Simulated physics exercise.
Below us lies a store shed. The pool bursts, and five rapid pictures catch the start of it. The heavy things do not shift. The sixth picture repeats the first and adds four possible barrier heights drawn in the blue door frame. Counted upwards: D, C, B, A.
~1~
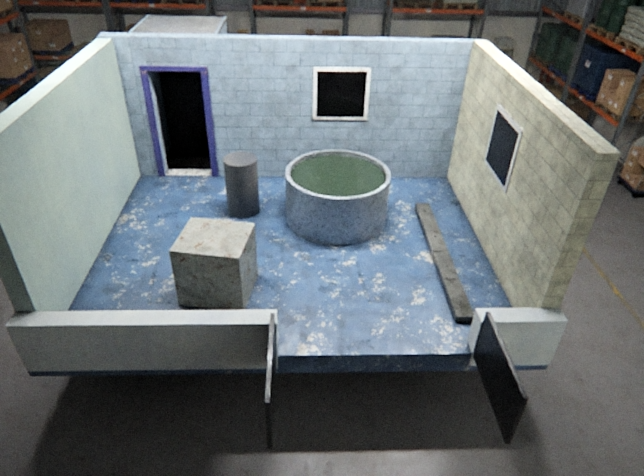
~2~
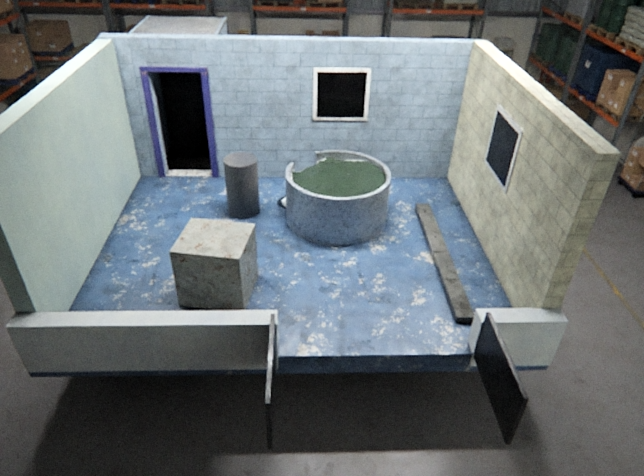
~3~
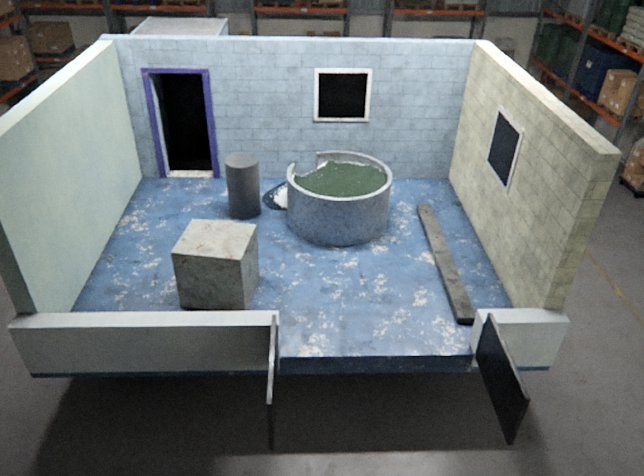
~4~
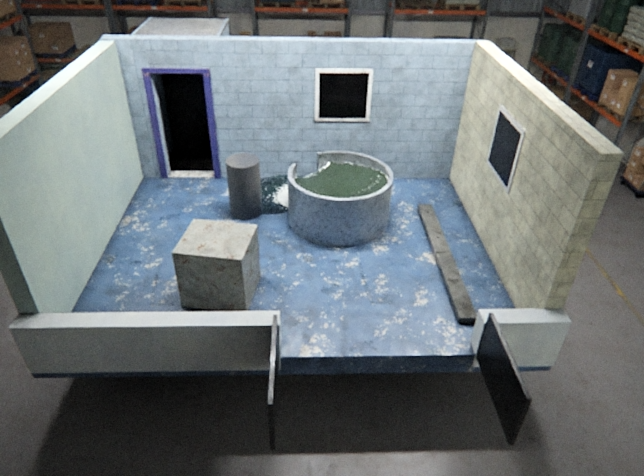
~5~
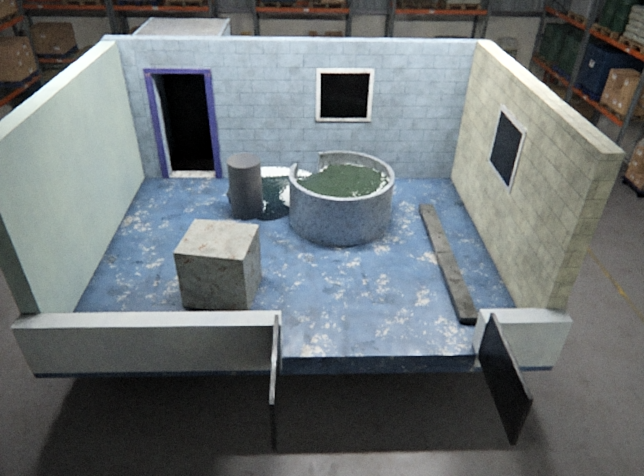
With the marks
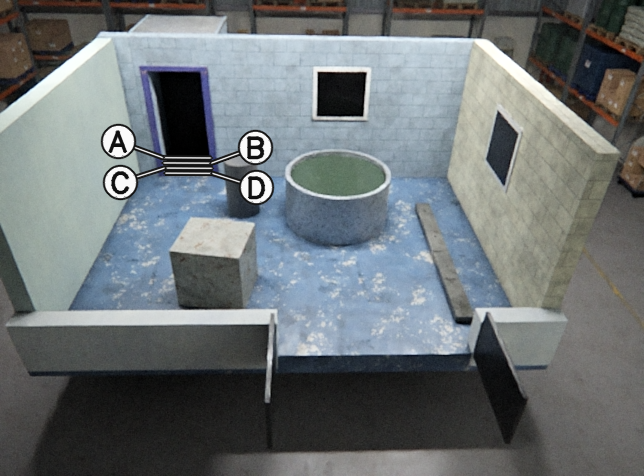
Green water leaks from the round pool's back left side and spreads behind the grey cylinder.
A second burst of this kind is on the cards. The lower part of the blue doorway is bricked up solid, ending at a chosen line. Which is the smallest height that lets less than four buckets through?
C will do.
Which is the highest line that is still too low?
Here it is line D.
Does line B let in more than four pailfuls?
No.
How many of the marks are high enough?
Three.
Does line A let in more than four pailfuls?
No, not at all.
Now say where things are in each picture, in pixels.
The first frame shows water in the pool at rest, its middle at (338, 176); foot of the blue doorway at (189, 176); open gate at (378, 306).
In the second frame, 1 % of the ground under water, visible out to (283, 203).
In the third frame, 3 % of the ground under water, visible out to (268, 201).
In the fourth frame, 5 % of the ground under water, visible out to (280, 177).
In the fifth frame, 8 % of the ground under water, visible out to (271, 190).
In white, A at (186, 157); B at (187, 163); C at (188, 168); D at (189, 173); from the bottom up D, C, B, A.
With A, nothing gets over.
With B, a splash gets over, under a bucket.
With C, a bucket or two gets in.
With D, about 11 bucketfuls get in.
